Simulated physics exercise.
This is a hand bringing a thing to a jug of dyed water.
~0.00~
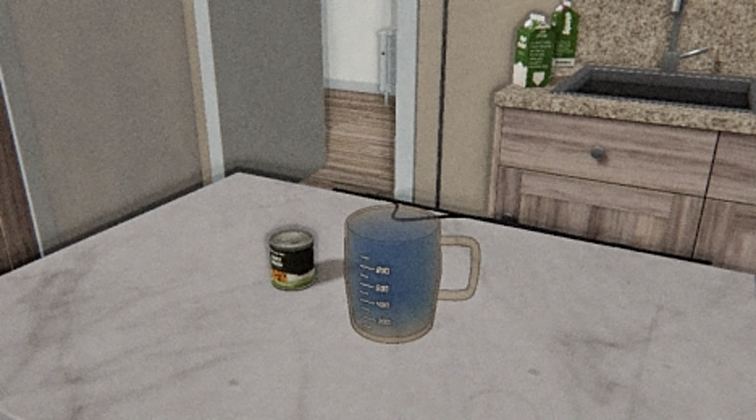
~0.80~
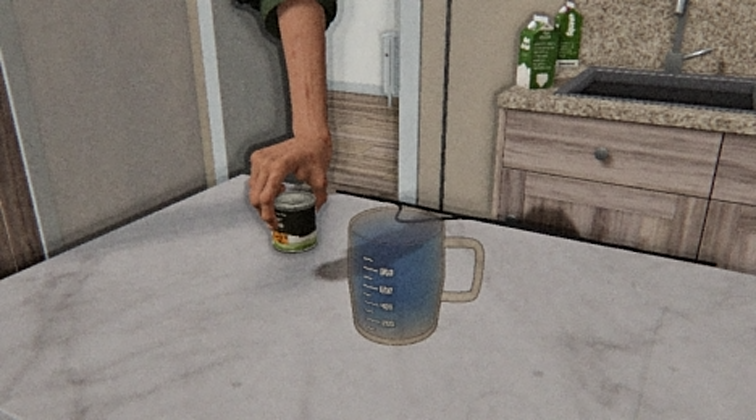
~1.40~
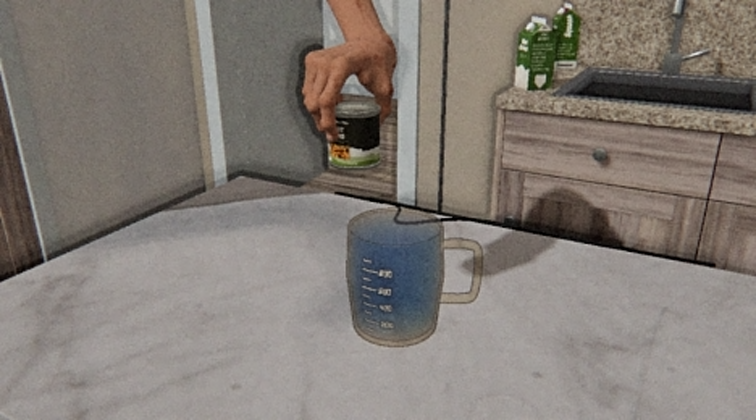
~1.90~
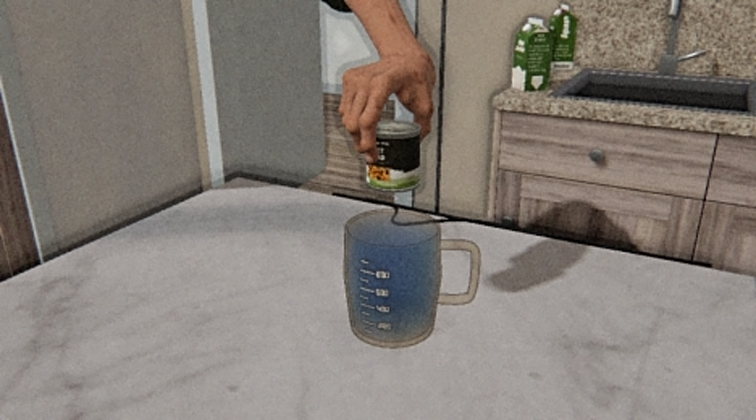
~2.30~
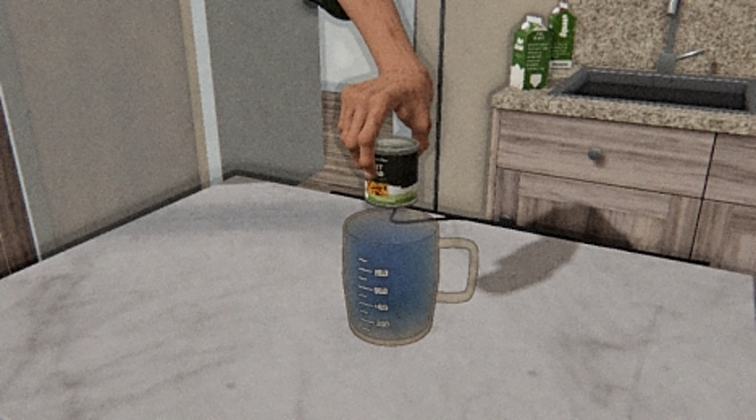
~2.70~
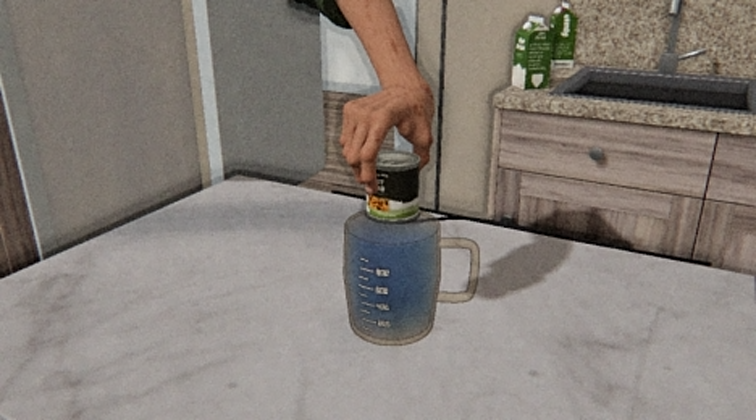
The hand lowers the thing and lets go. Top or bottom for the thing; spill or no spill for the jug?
In the end dyed water: Goes under. Jug: Spills.
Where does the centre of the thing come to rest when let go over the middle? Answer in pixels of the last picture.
Near (392, 295).
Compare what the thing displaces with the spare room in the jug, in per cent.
Reading: Approximately 540 %.
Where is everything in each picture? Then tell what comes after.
The tin of food lies on the top at (293, 260); jug (393, 270) nearly full, in the first picture.
A hand picks up the tin of food at (294, 222); jug nearly full, surface at (397, 227), in the second picture.
The tin of food is carried over at (354, 135); jug (395, 273) nearly full, in the third picture.
The tin of food is above the jug at (393, 156); jug nearly full, surface at (393, 230), in the fourth picture.
The tin of food comes down at (392, 171); jug (391, 272) nearly full, in the fifth picture.
The tin of food is just over the surface at (393, 186); jug nearly full, surface at (392, 227), in the sixth picture.
Around 3.0 s, the tin of food enters the dyed water; the jug is full to the brim; the top is wet.
Around 3.4 s, the tin of food goes on down; the jug is full to the brim; the top is wet.
Around 5.0 s, the tin of food is at the bottom; the jug is full to the brim; the top is wet.
